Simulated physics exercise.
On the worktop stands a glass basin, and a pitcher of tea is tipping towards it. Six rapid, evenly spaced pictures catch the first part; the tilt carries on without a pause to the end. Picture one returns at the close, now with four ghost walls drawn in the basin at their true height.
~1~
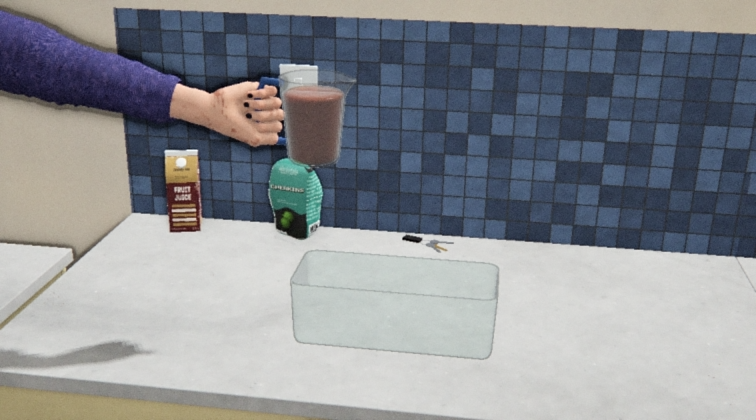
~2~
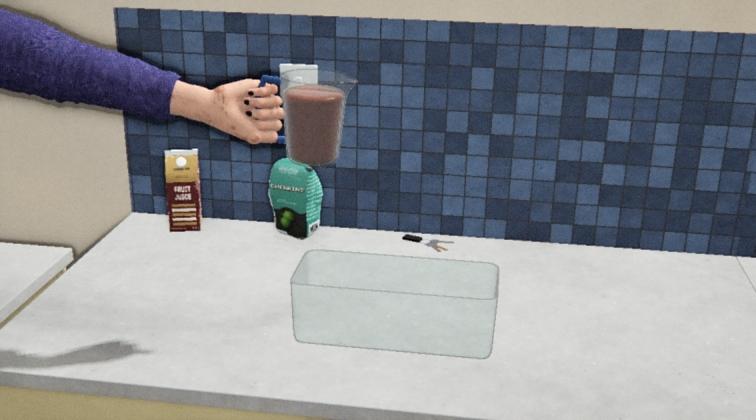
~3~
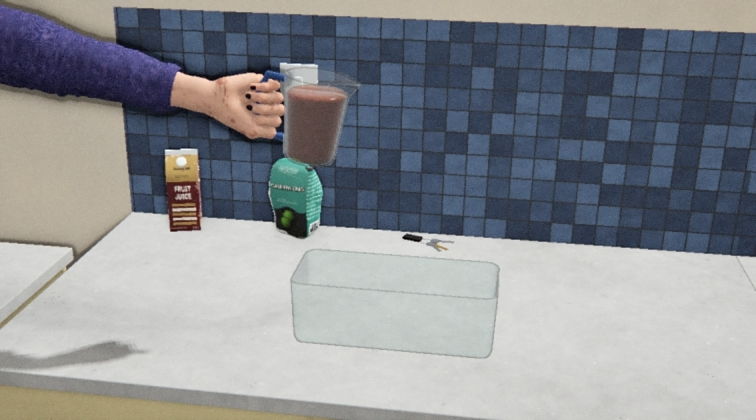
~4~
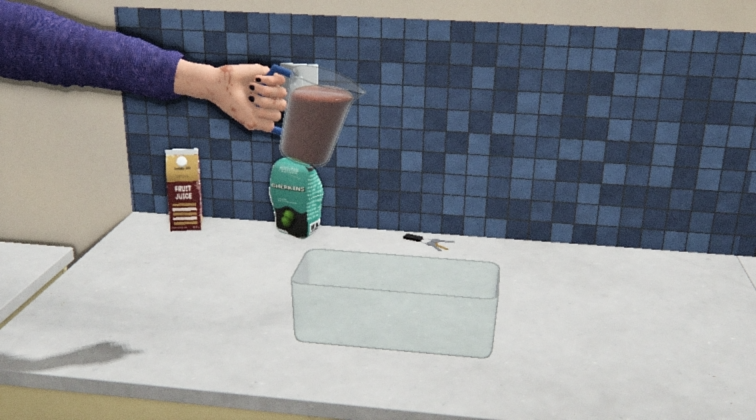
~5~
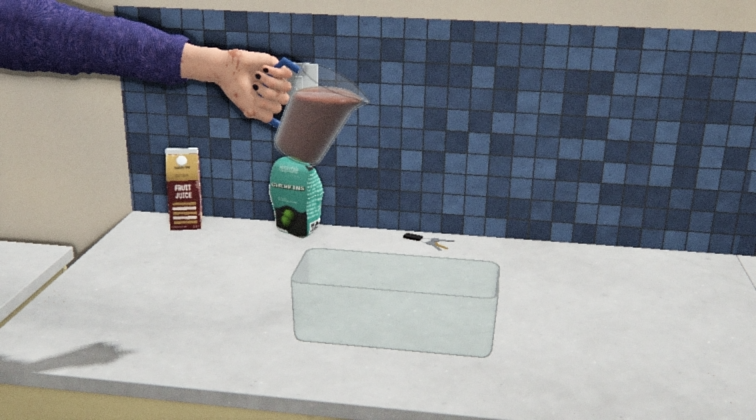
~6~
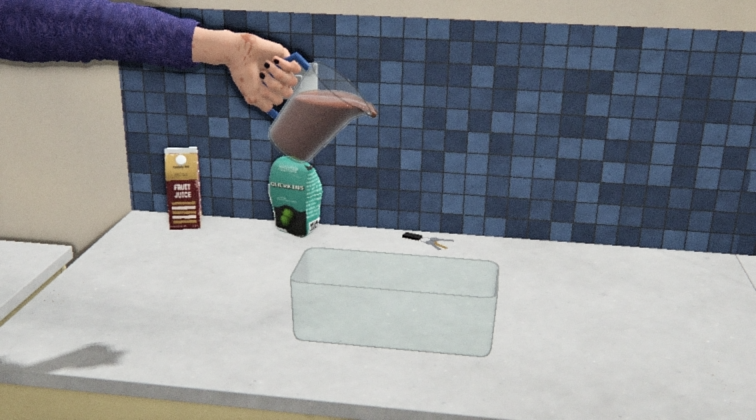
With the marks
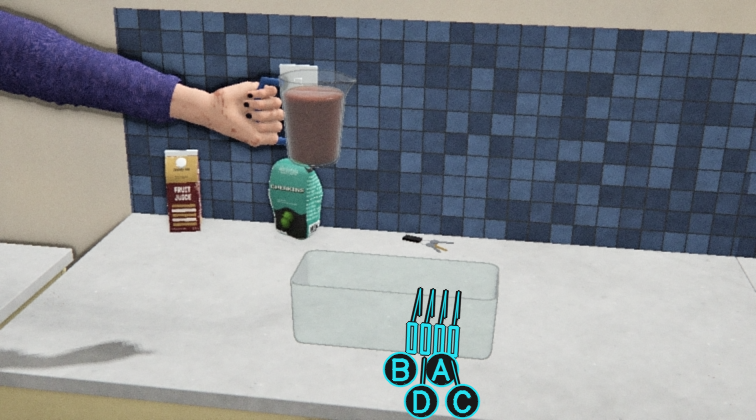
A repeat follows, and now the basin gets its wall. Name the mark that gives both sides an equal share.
B beats the others.
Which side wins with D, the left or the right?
More ends on the left.
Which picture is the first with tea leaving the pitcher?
Picture 6.
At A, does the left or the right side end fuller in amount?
The left one.
On the marked copy, A at (438, 359); B at (410, 357); C at (451, 360); D at (424, 358).
Choosing A, about 89 % ends left of the wall and 4 % right of it; 6 % is lost outside.
Choosing B, about 55 % ends left of the wall and 42 % right of it; 3 % is lost outside.
Choosing C, about 91 % ends left of the wall and 5 % right of it; 4 % is lost outside.
Choosing D, about 82 % ends left of the wall and 5 % right of it; 13 % is lost outside.
